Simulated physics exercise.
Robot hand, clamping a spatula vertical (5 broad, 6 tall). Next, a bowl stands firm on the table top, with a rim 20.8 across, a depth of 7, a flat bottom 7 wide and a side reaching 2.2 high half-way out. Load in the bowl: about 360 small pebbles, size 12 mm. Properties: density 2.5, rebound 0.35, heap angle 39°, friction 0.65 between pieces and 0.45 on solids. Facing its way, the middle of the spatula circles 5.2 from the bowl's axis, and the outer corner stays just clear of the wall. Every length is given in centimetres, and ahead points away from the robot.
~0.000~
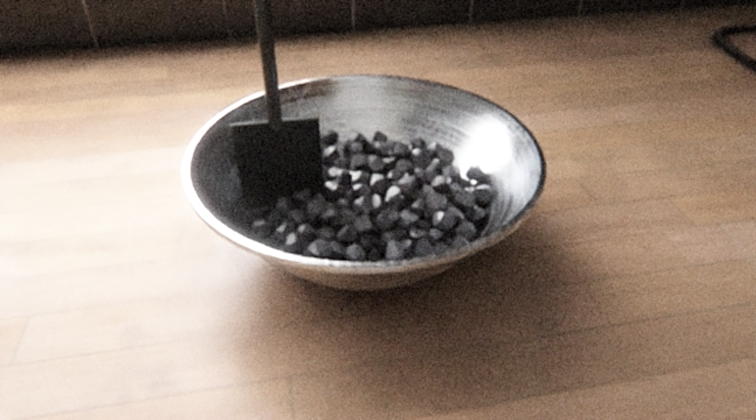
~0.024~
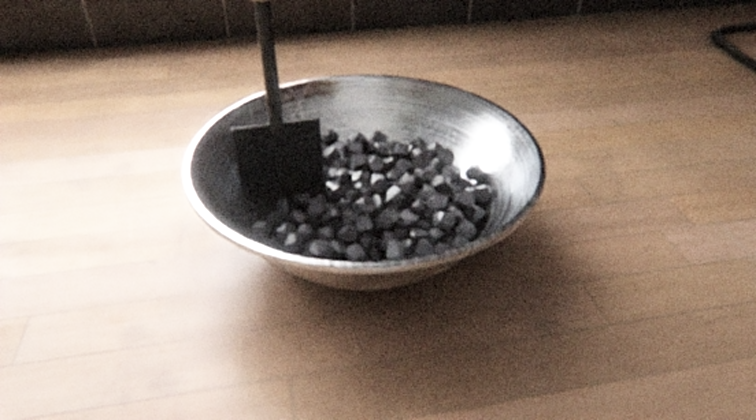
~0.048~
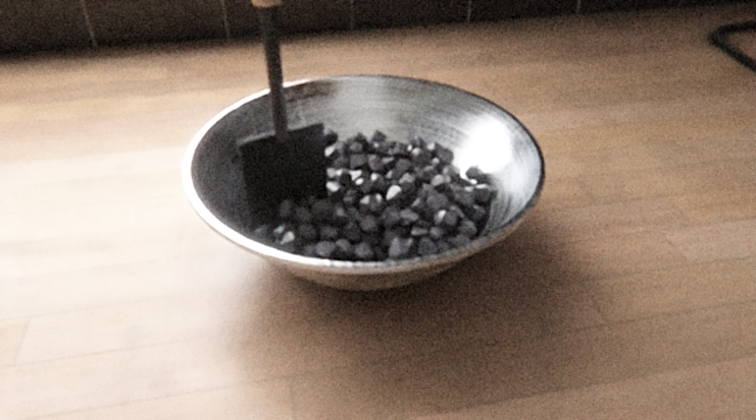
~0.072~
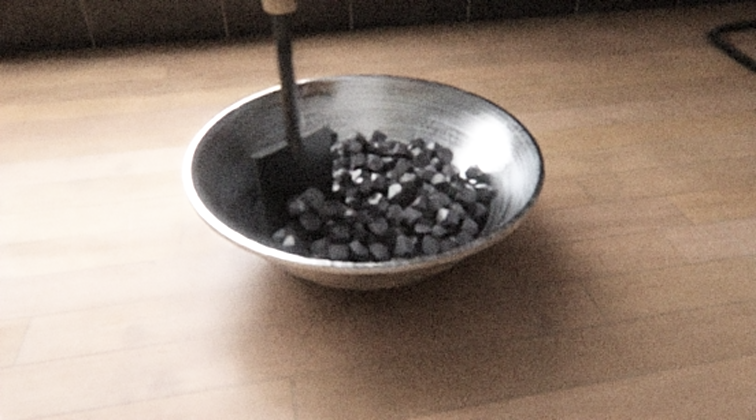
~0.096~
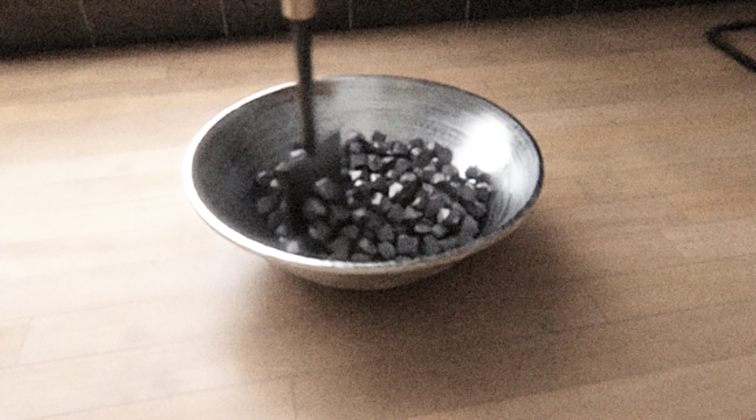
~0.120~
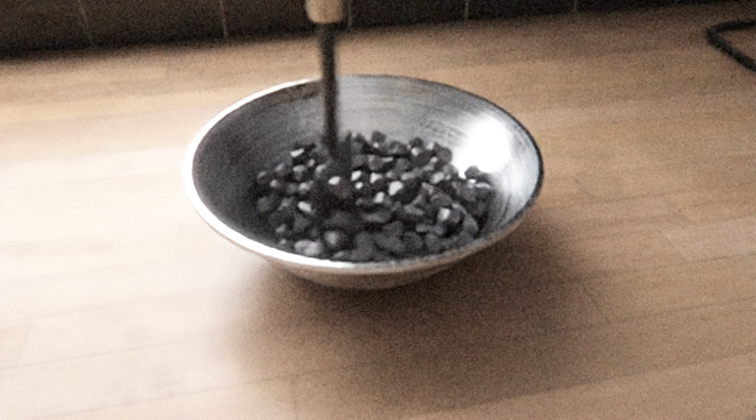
At the start, a dark spatula stands upright at the left inside a metal bowl of small dark pebbles on a wooden surface. It shifts slightly, then sweeps rightward through the pebbles, its flat blade turning edge-on and sinking from view among them as pebbles fill in on the left.
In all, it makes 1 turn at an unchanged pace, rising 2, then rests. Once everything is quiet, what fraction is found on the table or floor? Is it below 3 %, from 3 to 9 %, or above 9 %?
From 3 to 9 %.
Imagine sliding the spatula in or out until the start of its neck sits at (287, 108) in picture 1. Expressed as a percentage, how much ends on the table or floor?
About 10 percent ends up on the table or floor.
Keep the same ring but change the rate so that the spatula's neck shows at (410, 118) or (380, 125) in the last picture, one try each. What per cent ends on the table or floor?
Roughly 20 and 10 percent, in that order.
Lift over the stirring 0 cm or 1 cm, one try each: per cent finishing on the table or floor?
It comes to about 20 per cent and about 10 per cent.
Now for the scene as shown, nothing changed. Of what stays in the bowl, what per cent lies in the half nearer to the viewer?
About 45 per cent.
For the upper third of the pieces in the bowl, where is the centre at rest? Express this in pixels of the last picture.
Around (355, 176).
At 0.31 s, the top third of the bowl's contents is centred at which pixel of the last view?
I'd point to somewhere close to (422, 156).
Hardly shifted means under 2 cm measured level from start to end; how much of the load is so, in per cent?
Result: Close to 65 per cent of the load.
After 0.31 s, 176° round, highest piece 9 above the table; 355 in the bowl, 2 on the table or floor, 4 in flight or on the tool.
After 0.49 s, 290° round, highest piece 10 above the table; 344 in the bowl, 12 on the table or floor, 5 in flight or on the tool.
After 0.79 s, 0° round, highest piece 6 above the table; 340 in the bowl, 21 on the table or floor.
After 1.49 s, 0° round, highest piece 6 above the table; 340 in the bowl, 21 on the table or floor.
In the end, 340 in the bowl, 21 on the table or floor. That is 6 % on the table or floor.
